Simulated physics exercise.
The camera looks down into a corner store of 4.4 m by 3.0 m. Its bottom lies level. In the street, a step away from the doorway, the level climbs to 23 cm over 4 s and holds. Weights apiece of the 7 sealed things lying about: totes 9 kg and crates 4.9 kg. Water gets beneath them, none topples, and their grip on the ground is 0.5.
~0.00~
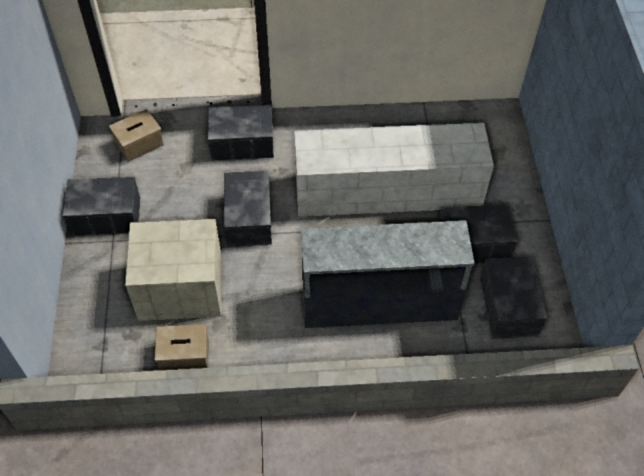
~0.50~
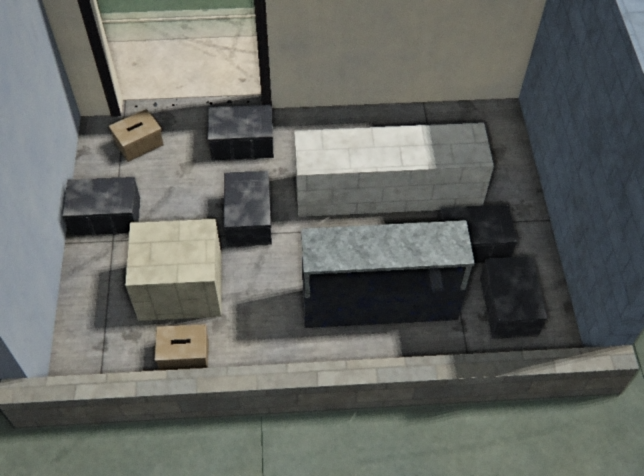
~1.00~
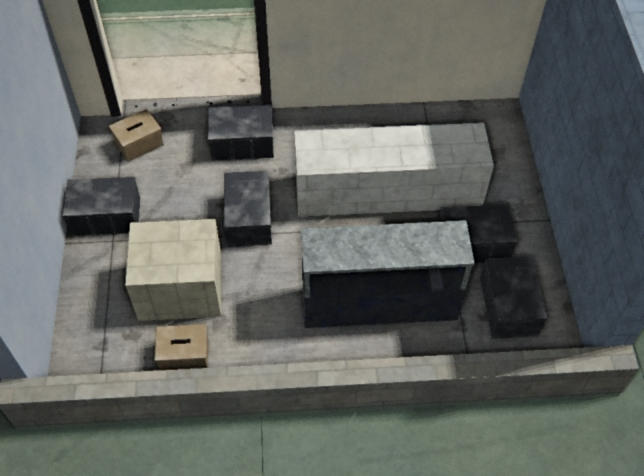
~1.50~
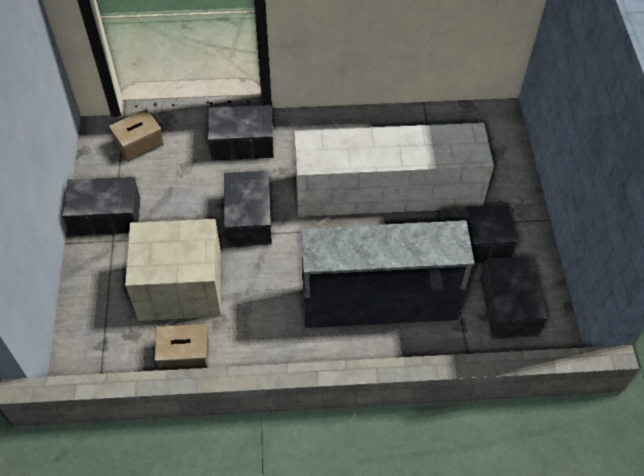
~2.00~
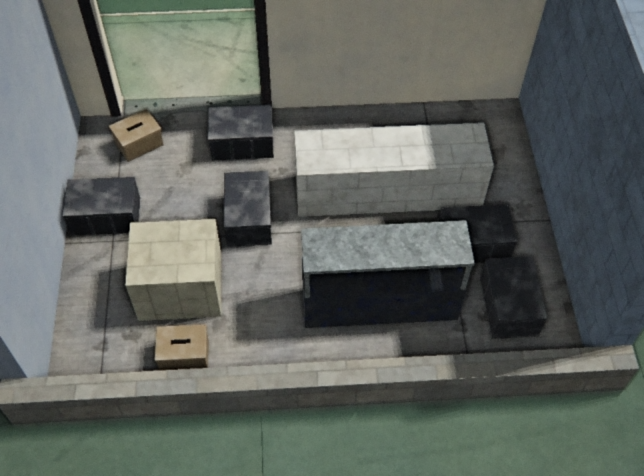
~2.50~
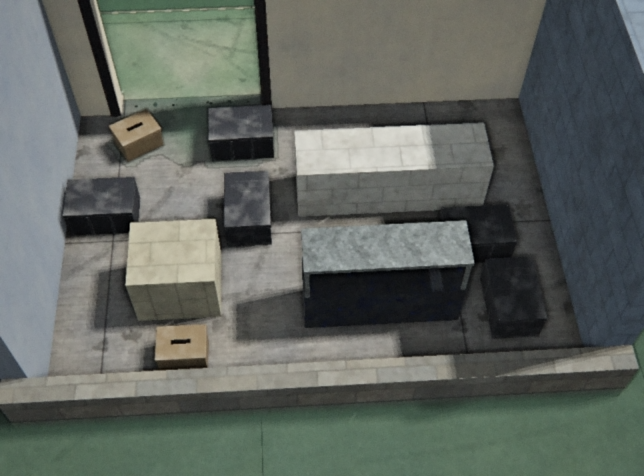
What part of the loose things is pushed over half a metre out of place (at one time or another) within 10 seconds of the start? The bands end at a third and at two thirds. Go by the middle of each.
That comes to at least two thirds.
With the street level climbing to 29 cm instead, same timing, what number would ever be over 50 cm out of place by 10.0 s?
Then 6.
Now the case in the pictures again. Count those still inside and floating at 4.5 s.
I count 2.
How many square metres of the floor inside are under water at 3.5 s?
Some 2.5 m2.
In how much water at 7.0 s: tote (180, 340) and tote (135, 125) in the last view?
Roughly 14 and 16 cm.
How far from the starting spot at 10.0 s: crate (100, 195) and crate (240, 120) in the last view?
In turn: 150 cm, 200 cm.
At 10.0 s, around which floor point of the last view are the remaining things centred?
Around (401, 293).
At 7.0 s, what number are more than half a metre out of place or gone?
4 of them.
After 3.5 s 0 of 7 are over 50 cm from their spots; 0 afloat.
After 4.5 s 3 of 7 are over 50 cm from their spots; 2 afloat.
After 7.0 s 4 of 7 are over 50 cm from their spots; 7 afloat.
After 10.0 s 5 of 7 are over 50 cm from their spots, and 5 have been at some point; 7 afloat.
